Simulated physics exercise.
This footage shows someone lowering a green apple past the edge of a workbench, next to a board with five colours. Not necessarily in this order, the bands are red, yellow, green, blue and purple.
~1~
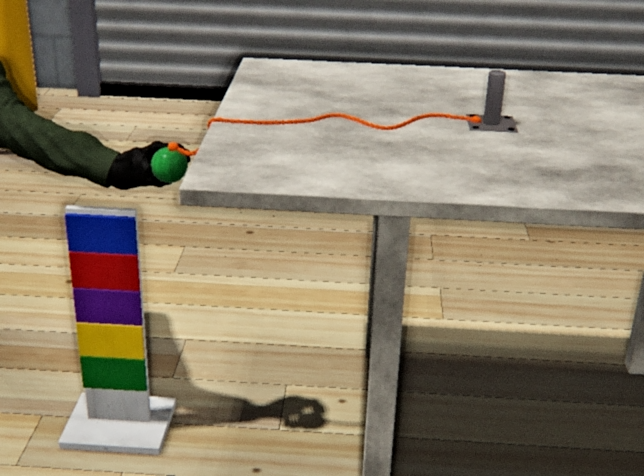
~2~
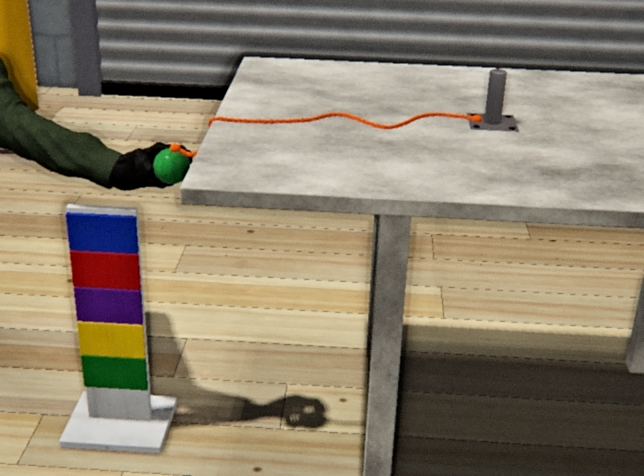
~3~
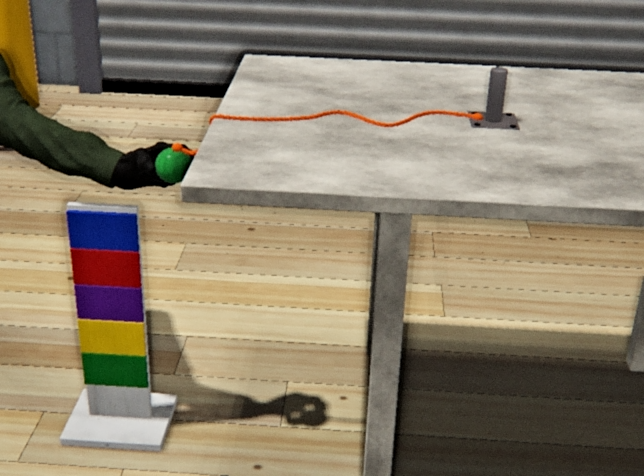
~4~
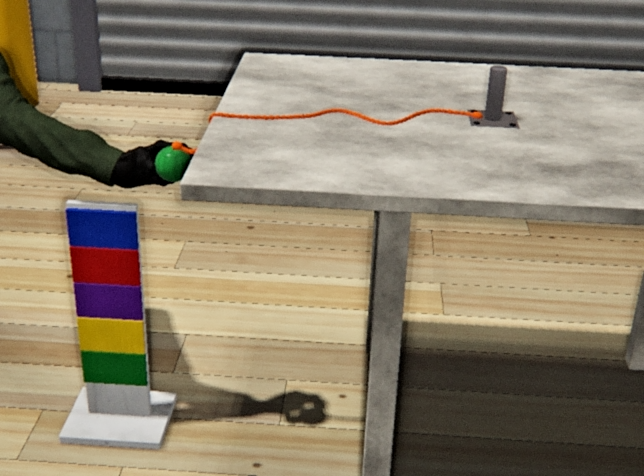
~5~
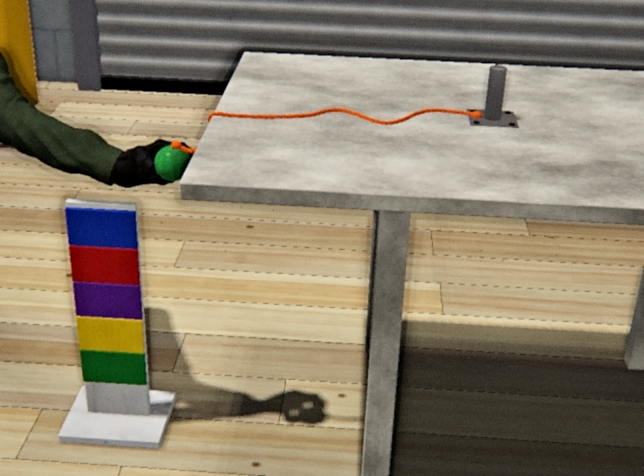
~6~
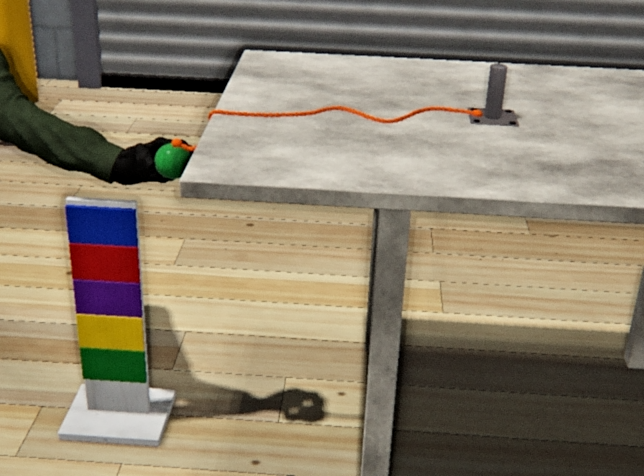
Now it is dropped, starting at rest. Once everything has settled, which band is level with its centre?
The blue band.
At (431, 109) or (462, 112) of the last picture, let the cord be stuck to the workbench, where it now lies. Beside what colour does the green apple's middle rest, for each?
In order: Blue; blue.
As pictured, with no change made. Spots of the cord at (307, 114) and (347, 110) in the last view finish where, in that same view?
(268, 110) and (315, 111).
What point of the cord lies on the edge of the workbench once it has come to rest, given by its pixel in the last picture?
Around (253, 115).
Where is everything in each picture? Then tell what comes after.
The first picture shows green apple (170, 165); blue (101, 236); red (104, 272); purple (107, 308); yellow (110, 342); green (113, 375).
The second picture shows green apple (172, 166); cord through (450, 116) (401, 125) (347, 116) (287, 122) (219, 120).
The third picture shows green apple (174, 165).
The fourth picture shows green apple (174, 164); cord through (450, 112) (401, 122) (347, 112) (287, 118) (219, 116).
The fifth picture shows green apple (173, 163).
The sixth picture shows green apple (173, 161); cord through (450, 110) (401, 119) (347, 110) (287, 115) (219, 113).
Early on, apple near (191, 217); level with blue.
Midway, apple near (233, 221); level with blue.
Near the end, apple near (228, 227); level with blue.
Finally, apple near (221, 227); level with blue. The cord holds its middle at blue.
